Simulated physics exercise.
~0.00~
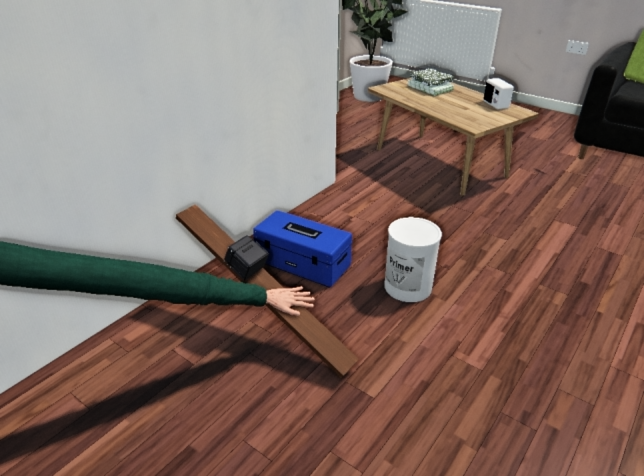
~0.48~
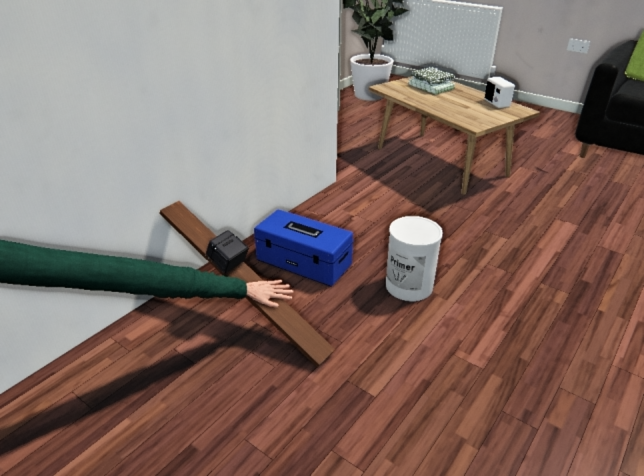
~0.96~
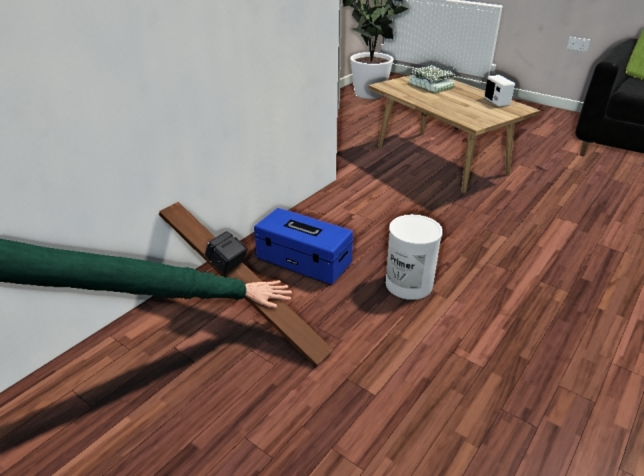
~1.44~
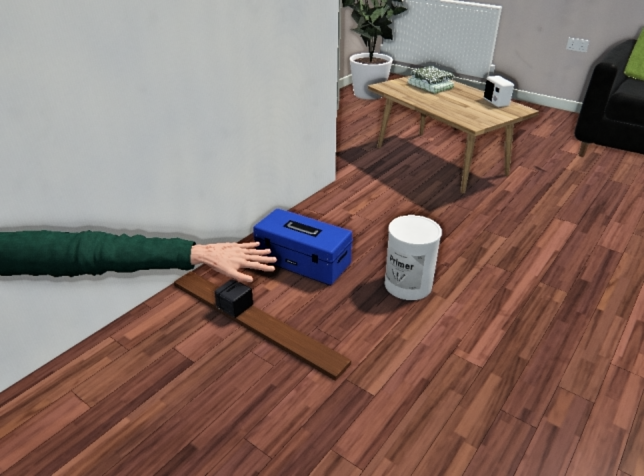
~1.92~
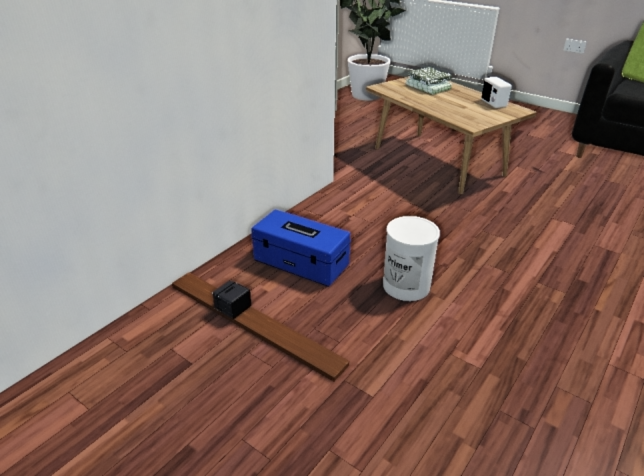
The clip opens on a hand in a green sleeve holding a brown plank that leans against a pale wall, with a small dark block resting on it. A blue toolbox and a white pail stand nearby on the wooden floor, and a low table sits farther back. The hand shifts the plank a little to the left and holds it there. Then the hand lets go and draws back as the plank slides down. At the end the arm is gone, the plank lies low with the block still on it, and the toolbox and pail remain in place.
